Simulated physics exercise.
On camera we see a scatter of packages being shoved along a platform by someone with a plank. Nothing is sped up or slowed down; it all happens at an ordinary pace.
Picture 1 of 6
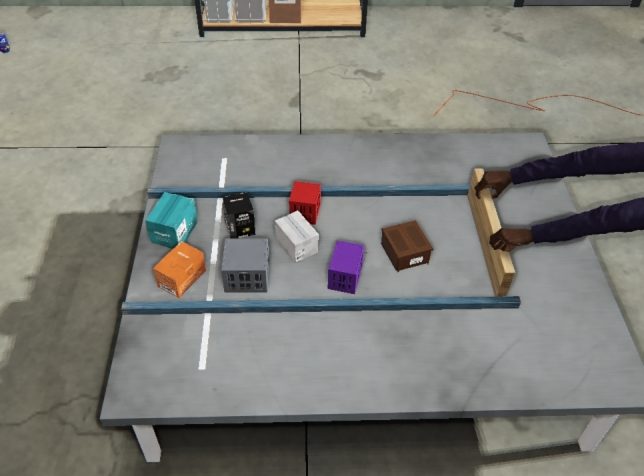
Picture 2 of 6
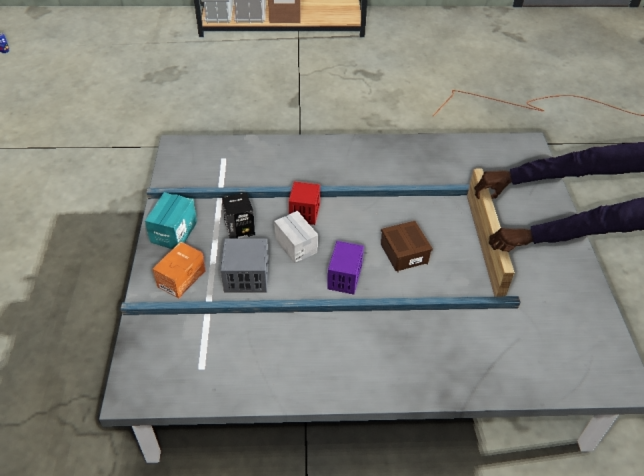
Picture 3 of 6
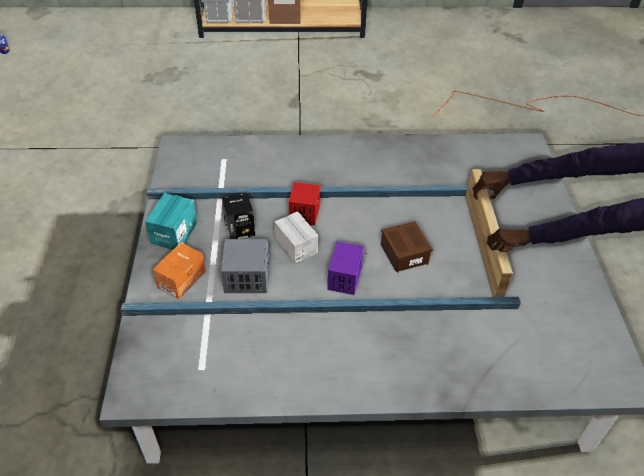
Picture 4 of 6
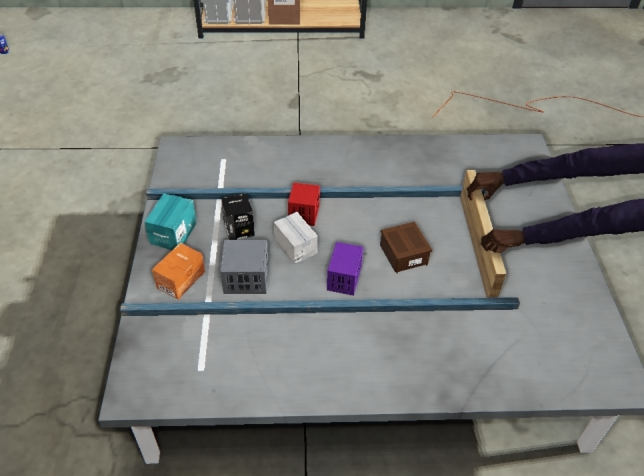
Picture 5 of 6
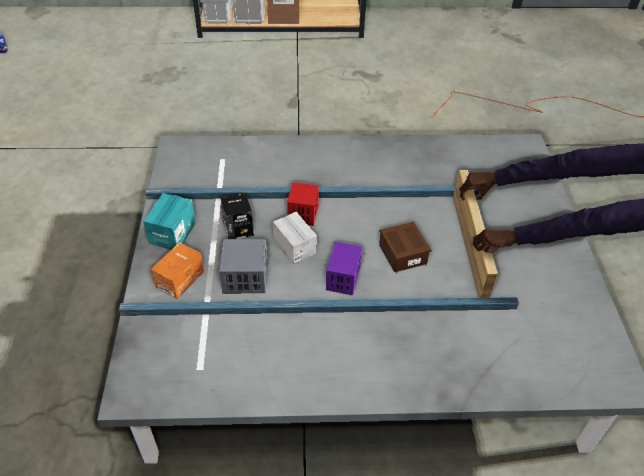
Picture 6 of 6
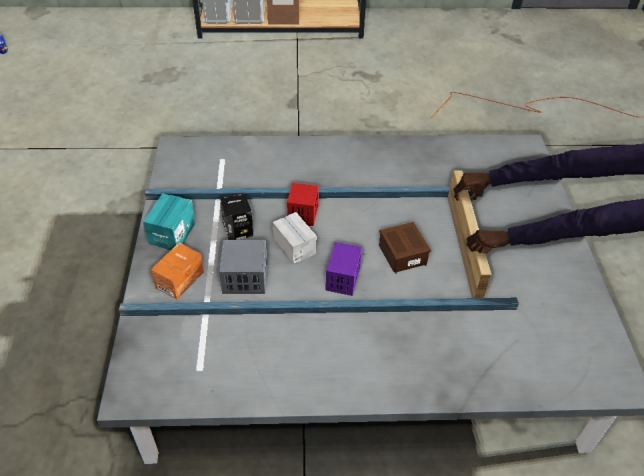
A wooden plank held by two dark-sleeved arms rests at the right end of a grey table, then slides slowly left between two blue rails. The eight scattered boxes, from brown and purple to orange and turquoise, stay practically still, and a gap remains between plank and brown box.
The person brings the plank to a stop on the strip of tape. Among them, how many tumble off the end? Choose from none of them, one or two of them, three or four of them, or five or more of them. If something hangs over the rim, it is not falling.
One or two of them do.
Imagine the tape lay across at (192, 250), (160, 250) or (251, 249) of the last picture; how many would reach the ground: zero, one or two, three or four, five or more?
Result per tape, in order - three to four / 5 or more / none at all.
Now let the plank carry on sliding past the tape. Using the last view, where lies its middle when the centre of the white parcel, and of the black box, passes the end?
Roughly at (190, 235) and roughly at (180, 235).
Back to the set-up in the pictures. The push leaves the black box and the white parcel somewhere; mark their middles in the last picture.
The black box ends at (164, 199) and the white parcel at (161, 230).
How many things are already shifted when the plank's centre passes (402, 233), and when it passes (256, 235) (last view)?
Respectively 1 and 8.
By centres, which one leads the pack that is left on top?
It's the grey crate that ends nearest.
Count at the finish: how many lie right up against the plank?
It touches 3.
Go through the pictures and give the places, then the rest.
Turquoise parcel (172, 221); orange box (180, 270); black box (239, 216); plank (489, 231); tape (215, 248), in the first frame.
Orange box (180, 270); red crate (305, 203), in the second frame.
Black box (239, 217); grey crate (246, 266), in the third frame.
Turquoise parcel (171, 223); purple crate (345, 269), in the fourth frame.
Orange box (178, 271); plank (473, 232), in the fifth frame.
Turquoise parcel (170, 223); orange box (178, 271); black box (237, 217); plank (467, 233); tape (213, 250), in the sixth frame.
A little later, none off yet; turquoise parcel at rest near (170, 223); orange box at rest near (178, 271); black box at rest near (237, 217).
Next, none off yet; turquoise parcel at rest near (170, 223); orange box at rest near (178, 271); black box shifted a little near (222, 215).
When it is over, the number that fall off is one or two; down, orange box and turquoise parcel.
